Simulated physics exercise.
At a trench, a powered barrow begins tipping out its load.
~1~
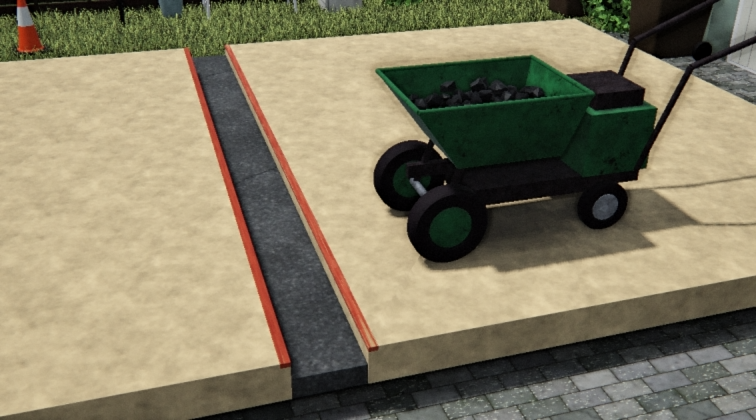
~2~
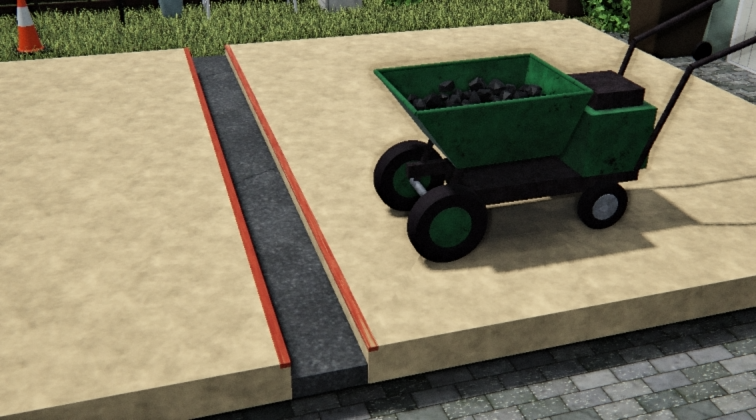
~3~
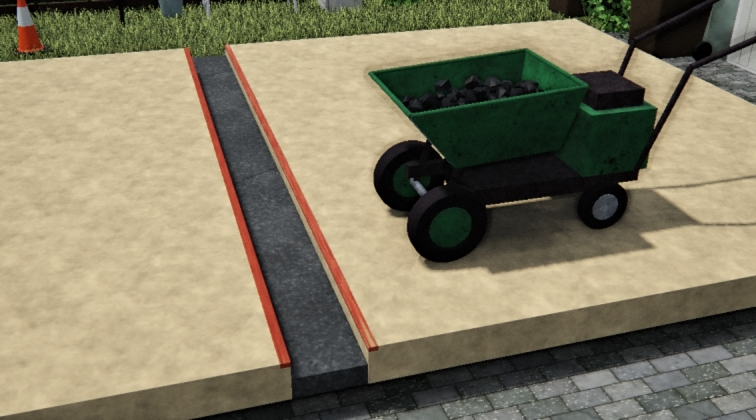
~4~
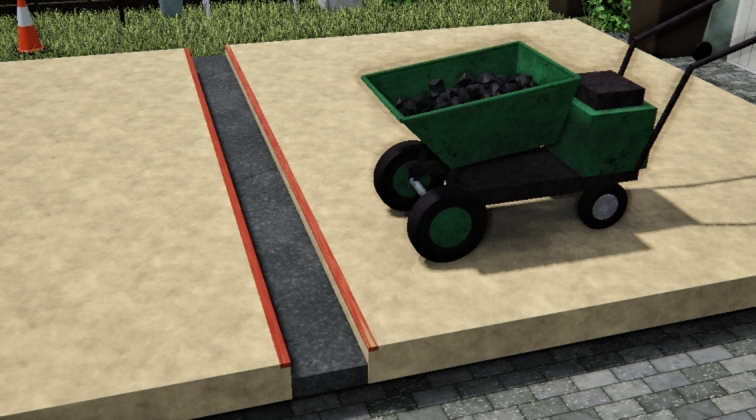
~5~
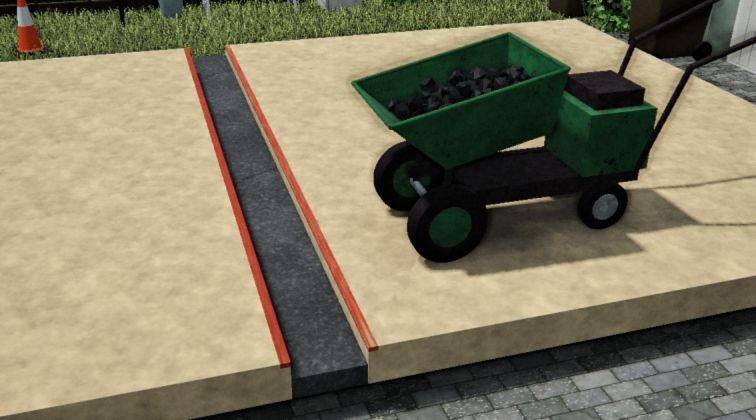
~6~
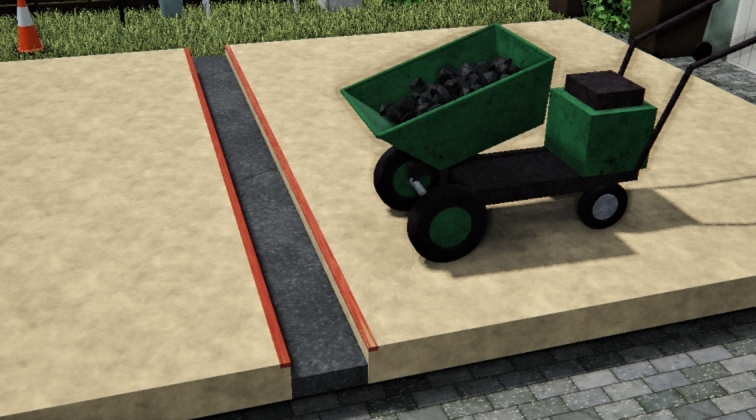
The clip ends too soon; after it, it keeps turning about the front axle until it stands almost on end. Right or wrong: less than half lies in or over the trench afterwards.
Wrong.
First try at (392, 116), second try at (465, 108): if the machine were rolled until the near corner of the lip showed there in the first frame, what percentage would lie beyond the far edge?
Roughly 40 per cent at the first spot and 0 per cent at the second.
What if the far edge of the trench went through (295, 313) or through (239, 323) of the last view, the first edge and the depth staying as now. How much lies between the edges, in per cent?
I'd put it near 40 in a hundred, then near 90 in a hundred.
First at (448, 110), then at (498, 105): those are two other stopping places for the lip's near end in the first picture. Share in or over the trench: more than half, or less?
Well, the first try gives the bigger portion, and the second gives a smaller portion.
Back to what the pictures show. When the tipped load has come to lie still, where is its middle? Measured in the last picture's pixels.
I'd put the middle somewhere around (279, 255).
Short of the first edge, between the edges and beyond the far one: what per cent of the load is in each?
Split - short: 0 percent, between: 70 percent, beyond: 15 percent.
Soon after the last picture, skip tipped steeply; all in the skip.
A little later, skip tipped right over; most in the skip; a small part in or heaped over the trench; a stray few falling.
Later still, skip tipped right over; about a quarter in the skip; about two thirds in or heaped over the trench; a small part beyond it.
At rest, skip tipped right over; a small part in the skip; about two thirds in or heaped over the trench; a small part beyond it.
